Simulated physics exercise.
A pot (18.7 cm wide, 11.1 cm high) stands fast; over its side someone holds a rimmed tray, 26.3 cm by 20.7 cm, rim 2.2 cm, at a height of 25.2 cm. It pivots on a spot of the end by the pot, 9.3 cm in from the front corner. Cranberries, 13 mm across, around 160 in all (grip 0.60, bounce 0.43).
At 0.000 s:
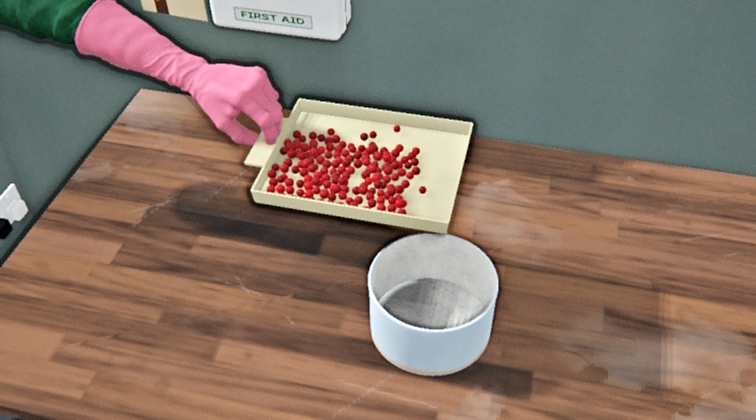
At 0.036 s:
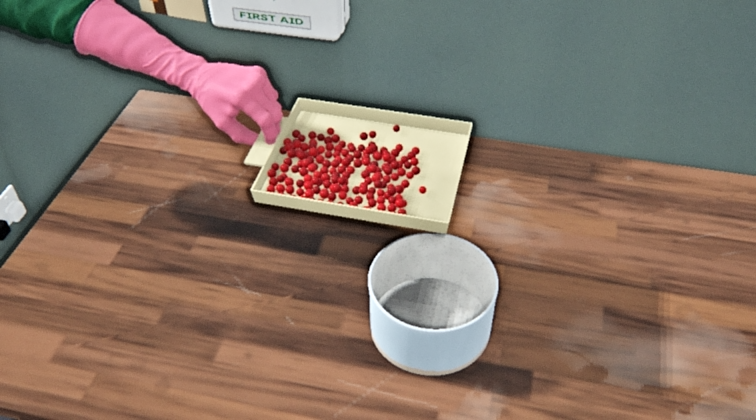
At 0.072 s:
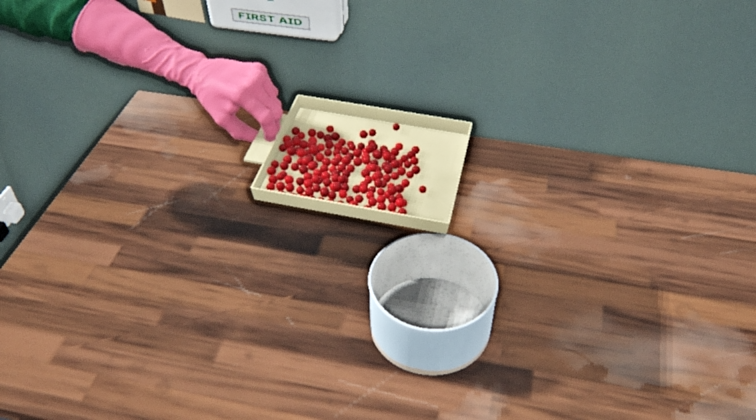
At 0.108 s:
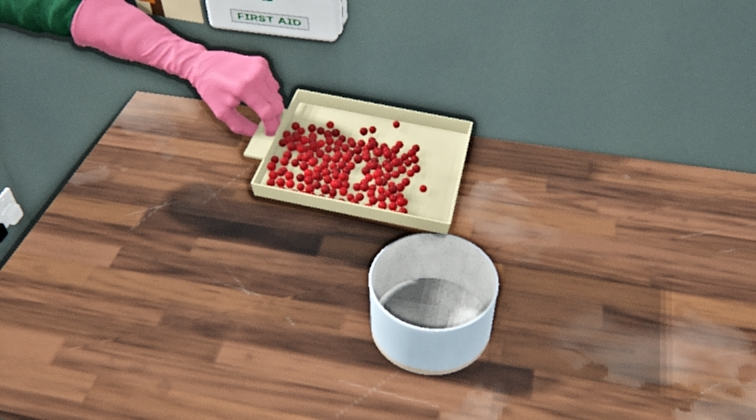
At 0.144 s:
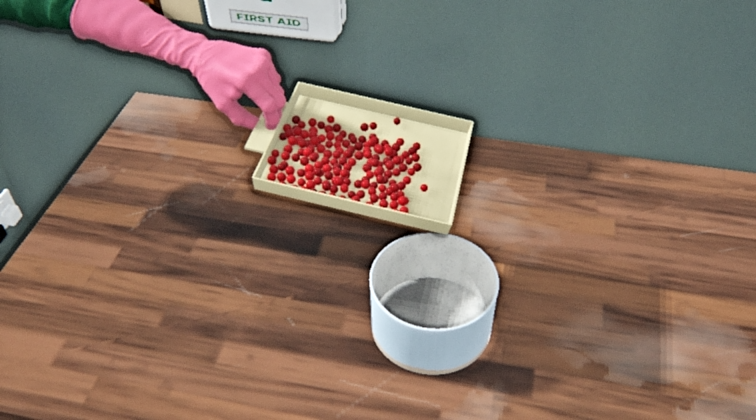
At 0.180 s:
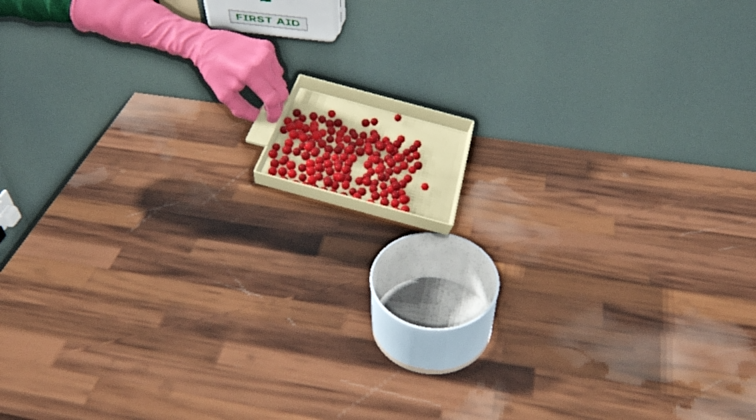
Pink-gloved hand gradually tilting a cream tray of small red balls, its left side rising beside a still pot on a wooden surface.
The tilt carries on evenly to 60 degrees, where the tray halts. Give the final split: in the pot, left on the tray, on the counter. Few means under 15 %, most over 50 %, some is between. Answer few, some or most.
In the pot: Few; left on the tray: Most; on the counter: Few.
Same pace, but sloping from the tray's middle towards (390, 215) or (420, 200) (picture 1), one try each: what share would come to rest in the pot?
Some 5 and 5 per cent.
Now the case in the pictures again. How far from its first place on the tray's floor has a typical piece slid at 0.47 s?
Some 3 cm.
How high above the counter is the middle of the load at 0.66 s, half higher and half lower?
Some 32 cm.
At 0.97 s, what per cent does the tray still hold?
About 95 per cent.
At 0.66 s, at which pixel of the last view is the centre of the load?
Around (426, 165).
After 0.47 s, tilt 35 degrees; the tray holds 100 %, the pot 0 %.
After 0.66 s, tilt 51 degrees; the tray holds 100 %, the pot 0 %.
Then, at 0.97 s, tilt 60 degrees; the tray holds 95 %, the pot 0 %.
At rest (1.8 s), pot 5 %, tray 90 %, counter 5 %.
